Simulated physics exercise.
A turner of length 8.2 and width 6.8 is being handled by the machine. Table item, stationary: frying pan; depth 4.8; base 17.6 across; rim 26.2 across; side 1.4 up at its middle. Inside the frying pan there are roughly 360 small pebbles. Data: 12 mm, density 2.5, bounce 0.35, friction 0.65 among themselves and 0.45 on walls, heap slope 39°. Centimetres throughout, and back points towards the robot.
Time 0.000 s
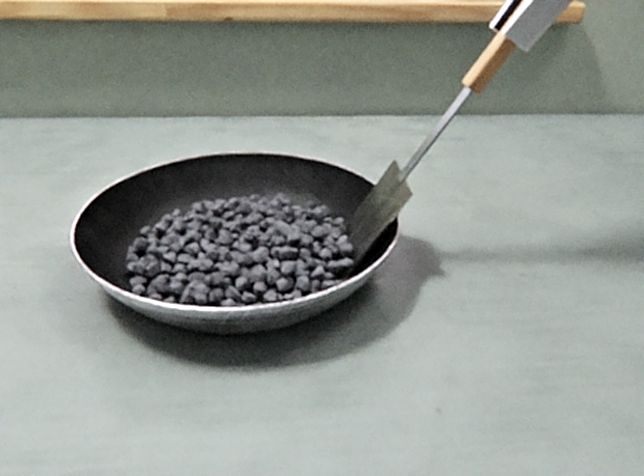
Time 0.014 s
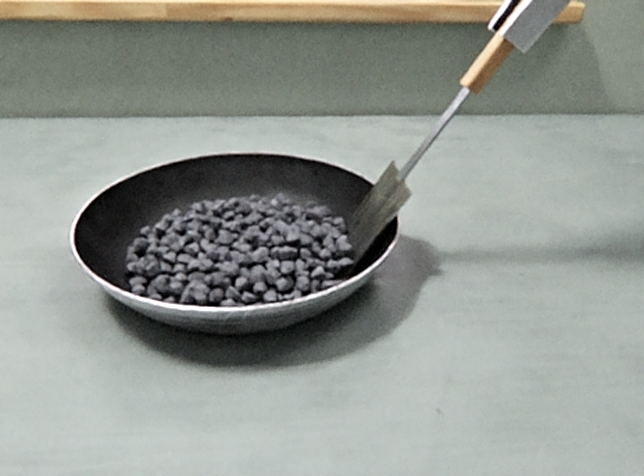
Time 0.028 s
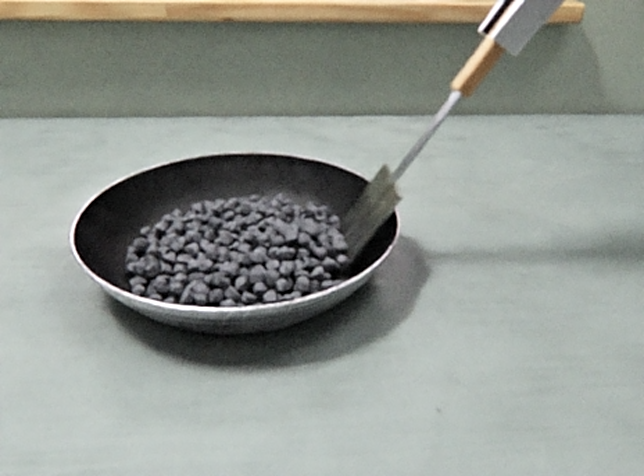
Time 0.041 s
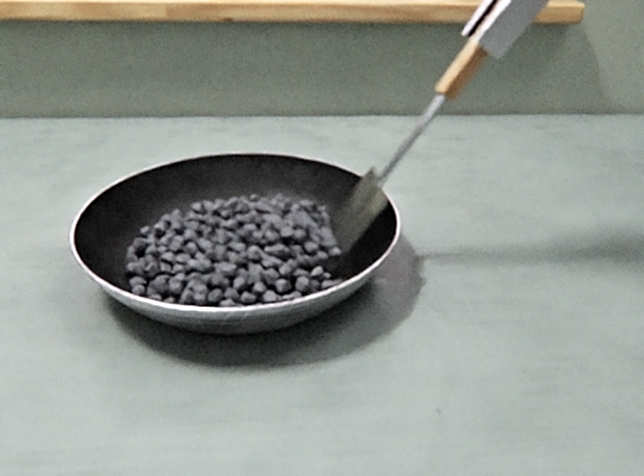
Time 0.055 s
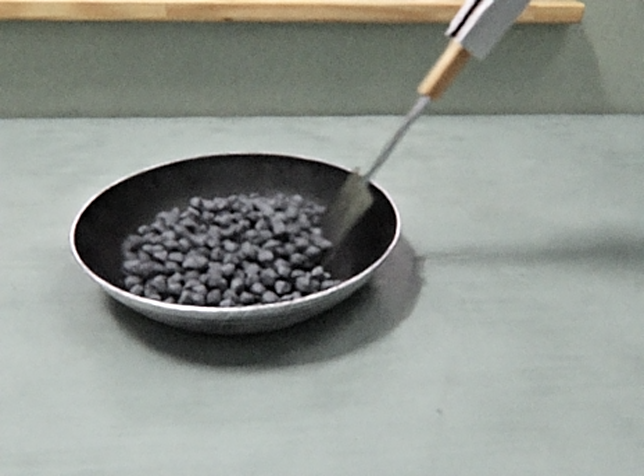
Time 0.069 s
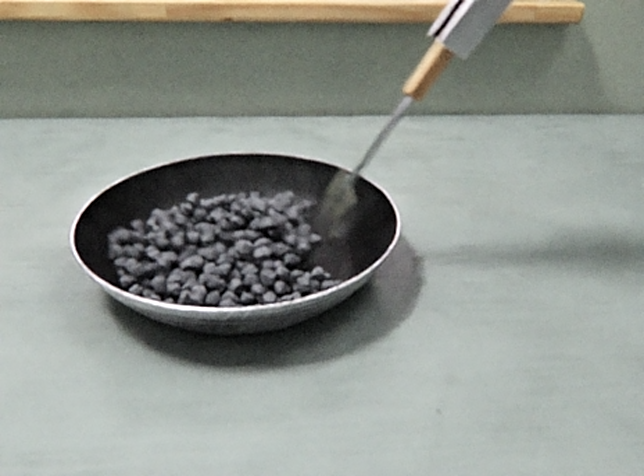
At first, a machine holds a turner with a wooden-looking handle against the right side of a dark frying pan heaped with small grey pebbles. The turner then slides left into the heap, pushing the pebbles a little leftward and leaving a bare patch of pan on the right.
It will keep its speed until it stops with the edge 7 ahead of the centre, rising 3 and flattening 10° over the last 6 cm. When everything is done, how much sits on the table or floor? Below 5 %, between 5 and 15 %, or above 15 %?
Between 5 and 15 %.
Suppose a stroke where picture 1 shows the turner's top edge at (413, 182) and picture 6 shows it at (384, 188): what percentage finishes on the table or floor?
Close to 5 in a hundred.
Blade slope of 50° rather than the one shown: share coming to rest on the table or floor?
I'd expect near 5 percent then.
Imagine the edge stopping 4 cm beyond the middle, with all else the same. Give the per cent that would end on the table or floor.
In that case about 0 percent ends on the table or floor.
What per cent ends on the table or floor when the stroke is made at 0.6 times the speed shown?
Something close to 5 per cent ends up on the table or floor.
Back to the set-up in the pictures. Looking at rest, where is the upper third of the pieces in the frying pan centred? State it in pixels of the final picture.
Close to pixel (134, 238).
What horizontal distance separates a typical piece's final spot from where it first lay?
Roughly 4 cm.
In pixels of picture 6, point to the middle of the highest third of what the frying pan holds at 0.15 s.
It is centred close to (175, 229).
By 0.11 s, sloping 58°, highest piece 6 above the table; 365 in the frying pan.
By 0.15 s, sloping 54°, highest piece 6 above the table; 365 in the frying pan.
By 0.37 s, sloping 48°, highest piece 6 above the table; 328 in the frying pan, 33 on the table or floor, 4 on the blade or in flight.
By 1.42 s, sloping 48°, highest piece 5 above the table; 327 in the frying pan, 38 on the table or floor.
Final count, 327 in the frying pan, 38 on the table or floor. That is 10 % on the table or floor.
